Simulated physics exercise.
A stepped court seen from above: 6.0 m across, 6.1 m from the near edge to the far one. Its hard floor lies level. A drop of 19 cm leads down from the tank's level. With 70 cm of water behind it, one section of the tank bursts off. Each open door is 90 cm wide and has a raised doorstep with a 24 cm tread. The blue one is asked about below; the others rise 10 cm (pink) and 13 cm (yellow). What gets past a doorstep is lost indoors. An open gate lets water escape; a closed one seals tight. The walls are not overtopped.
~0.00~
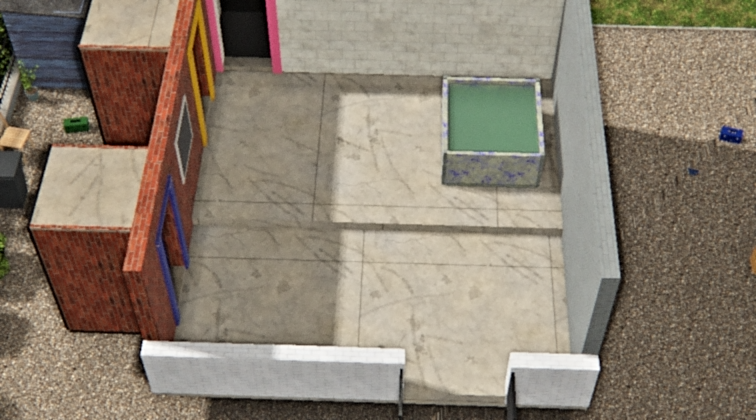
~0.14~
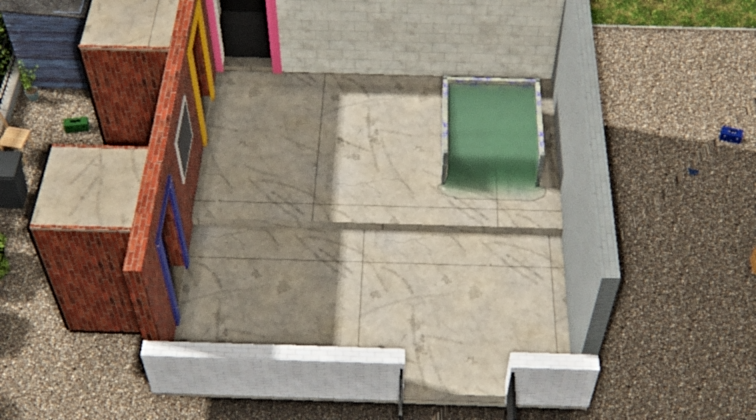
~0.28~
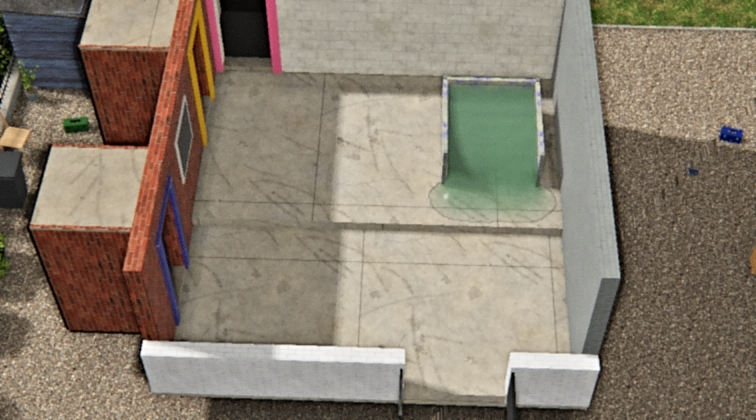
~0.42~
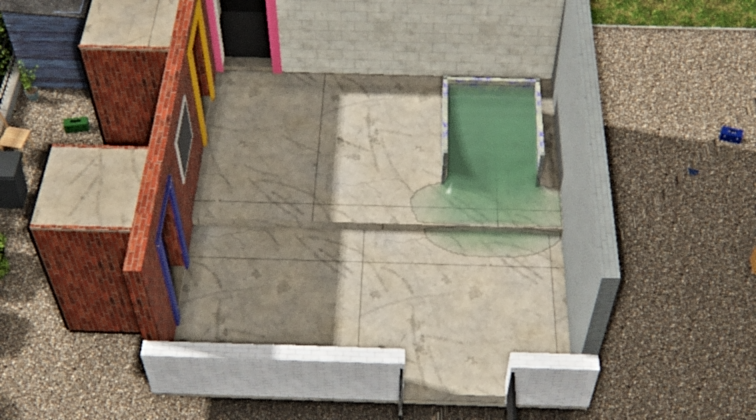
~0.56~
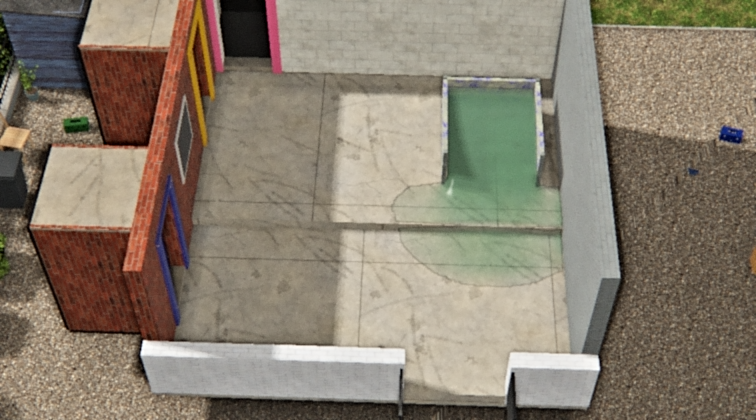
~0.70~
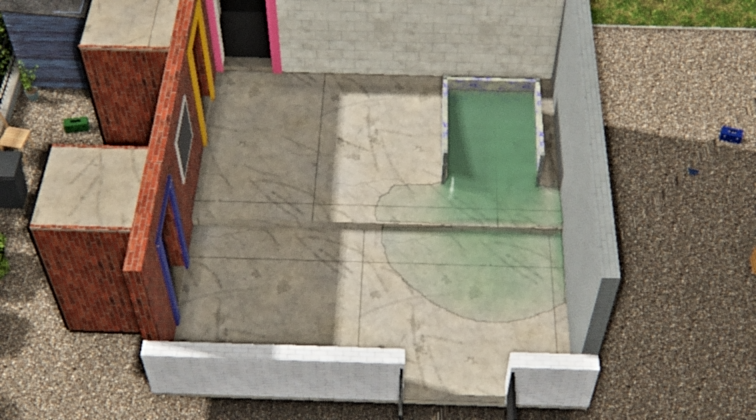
Green water pours from the open front of a patterned tank at the upper right of a pale, stepped court, seen from high above by a still camera. Brick walls and blue, yellow and pink doorways line the left and back, with grey and white walls opposite and gravel outside. The tank's near side gives way, and the water spreads in a widening, rounded sheet over the step onto the lower floor.
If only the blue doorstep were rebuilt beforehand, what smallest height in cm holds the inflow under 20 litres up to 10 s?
It would have to be roughly 7.5 cm high.
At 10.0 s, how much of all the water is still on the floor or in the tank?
Roughly 60 in a hundred.
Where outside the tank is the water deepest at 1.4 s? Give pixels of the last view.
At about (546, 383).
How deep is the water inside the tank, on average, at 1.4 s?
Roughly 28 cm on average.
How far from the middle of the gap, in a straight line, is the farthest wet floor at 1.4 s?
Roughly 4.0 m.
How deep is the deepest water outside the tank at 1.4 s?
Up to some 40 cm.
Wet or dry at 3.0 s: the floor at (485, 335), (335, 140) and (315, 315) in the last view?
In that order: Wet, dry, under water.
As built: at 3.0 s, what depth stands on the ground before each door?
Depths in cm: Blue 0, pink 0, yellow 0.
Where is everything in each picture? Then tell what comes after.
The first frame shows the tank at (492, 119) is whole and still, 70 cm deep; the blue door at (173, 255) is dry.
In the second frame, water pours out at (492, 172) and has run 0.3 m, to (456, 195); about 6 cm deep outside, 70 cm at the back.
In the third frame, the front is at (452, 215), 0.7 m from the gap at (491, 175); 1.2 m2 of floor is wet, 70 cm left at the back.
In the fourth frame, the front is at (478, 252), 1.3 m from the gap at (491, 176); 2.5 m2 of floor is wet, 62 cm left at the back.
In the fifth frame, the gap is at (491, 176), the front 1.8 m out at (467, 280); the back of the tank holds 59 cm.
In the sixth frame, the gap is at (491, 176), the front 2.5 m out at (475, 315); the back of the tank holds 57 cm; the blue door at (173, 255), 5.3 m from the gap, is still 3.4 m from the nearest water.
After 1.4 s water covers 35 % of the floor, deepest (40 cm) near (546, 383); it has not reached the blue door.
After 3.0 s water covers 40 % of the floor, deepest (26 cm) near (558, 383); it has not reached the blue door.
After 10.0 s water covers 55 % of the floor, deepest (12 cm) near (363, 377); 7 cm at the blue door, 14 litres in over its 8 cm doorstep.
At the blue door as built, the water arrived by 3.8 s and peaked near 12 cm at 5.6 s.
Run again over the same 10 s with other heights there, 31 litres in over 6.5 cm, 7 litres over 9 cm. The limit of 20 litres is kept from about 7.5 cm up.
